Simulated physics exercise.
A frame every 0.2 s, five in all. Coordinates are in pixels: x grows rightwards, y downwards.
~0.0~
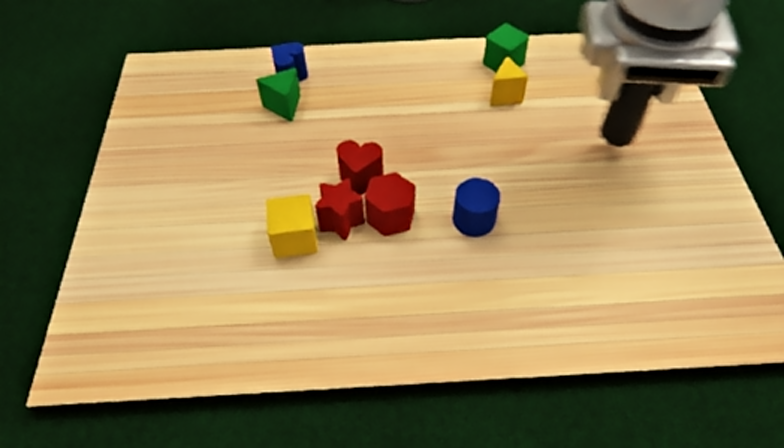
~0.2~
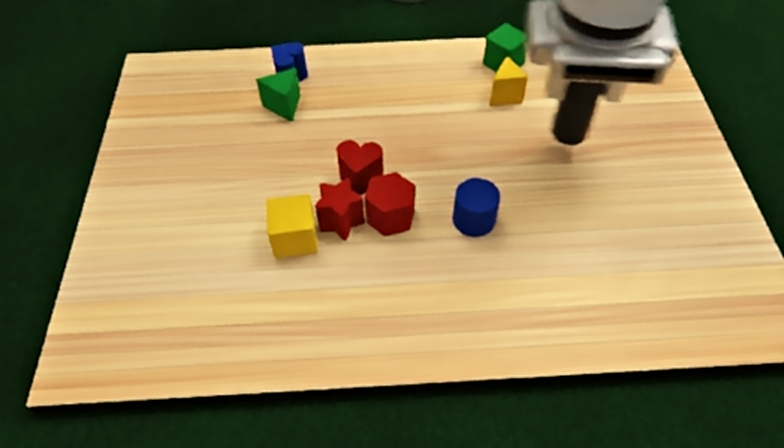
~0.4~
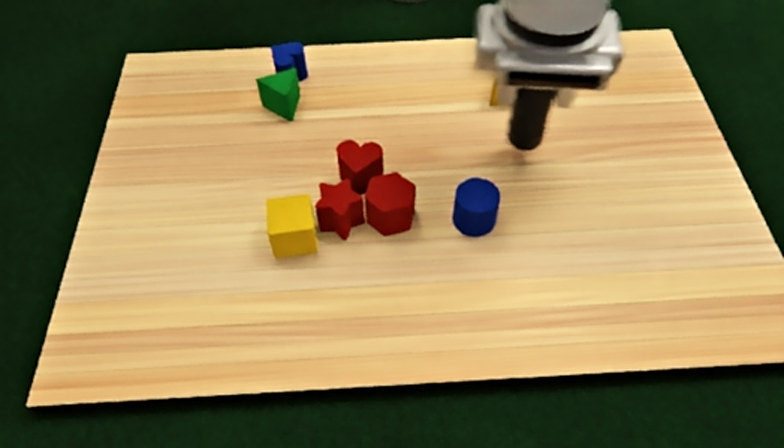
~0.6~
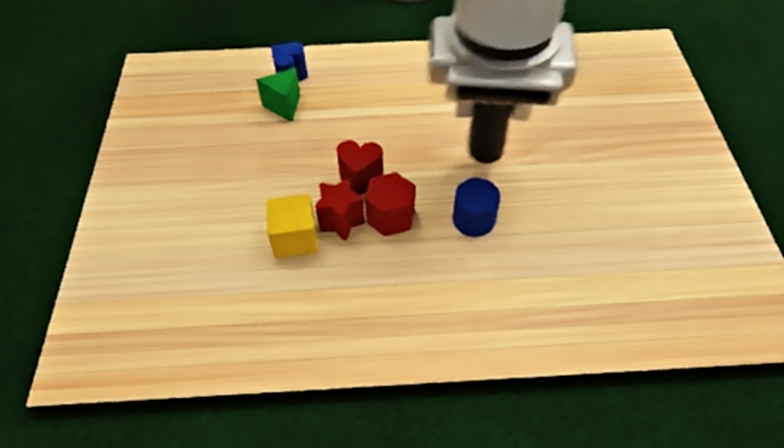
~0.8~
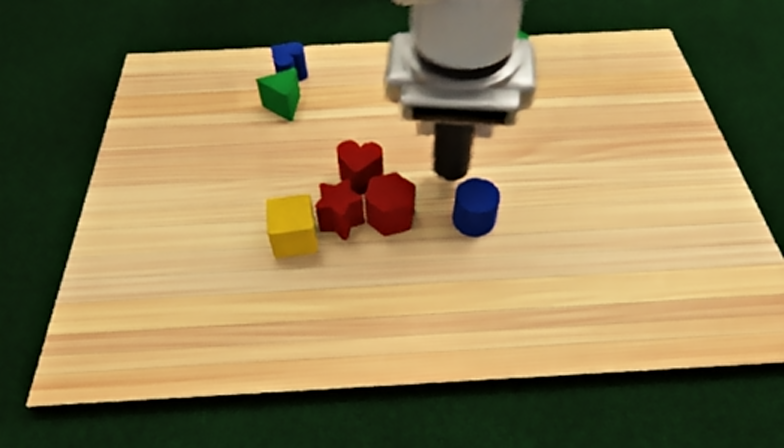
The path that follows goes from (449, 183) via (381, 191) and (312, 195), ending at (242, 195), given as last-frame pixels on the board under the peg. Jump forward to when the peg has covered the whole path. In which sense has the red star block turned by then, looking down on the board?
That block twists clockwise.
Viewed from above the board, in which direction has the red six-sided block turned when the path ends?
The block turns counter-clockwise.
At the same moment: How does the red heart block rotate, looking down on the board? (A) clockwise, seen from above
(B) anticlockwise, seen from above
Letter A.
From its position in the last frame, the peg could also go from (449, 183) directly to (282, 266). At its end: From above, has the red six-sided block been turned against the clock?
Yes, it checks out.
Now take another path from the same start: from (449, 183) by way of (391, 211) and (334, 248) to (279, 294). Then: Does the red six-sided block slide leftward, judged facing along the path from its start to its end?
Going by the path, yes.
The first path, step by step. One third of the way, peg (379, 176); red star block (335, 201), turned 25° clockwise; red heart block (345, 151); red six-sided block (377, 199), turned 45° anticlockwise.
Two thirds of the way, peg (308, 180); yellow four-sided block (286, 214); red star block (333, 202), turned 20° clockwise; red heart block (291, 141), turned 65° clockwise; red six-sided block (377, 200), turned 45° anticlockwise.
At the end, peg (238, 180); yellow four-sided block (286, 214); red star block (333, 202), turned 20° clockwise; red heart block (276, 138), turned 115° clockwise; red six-sided block (377, 200), turned 45° anticlockwise.
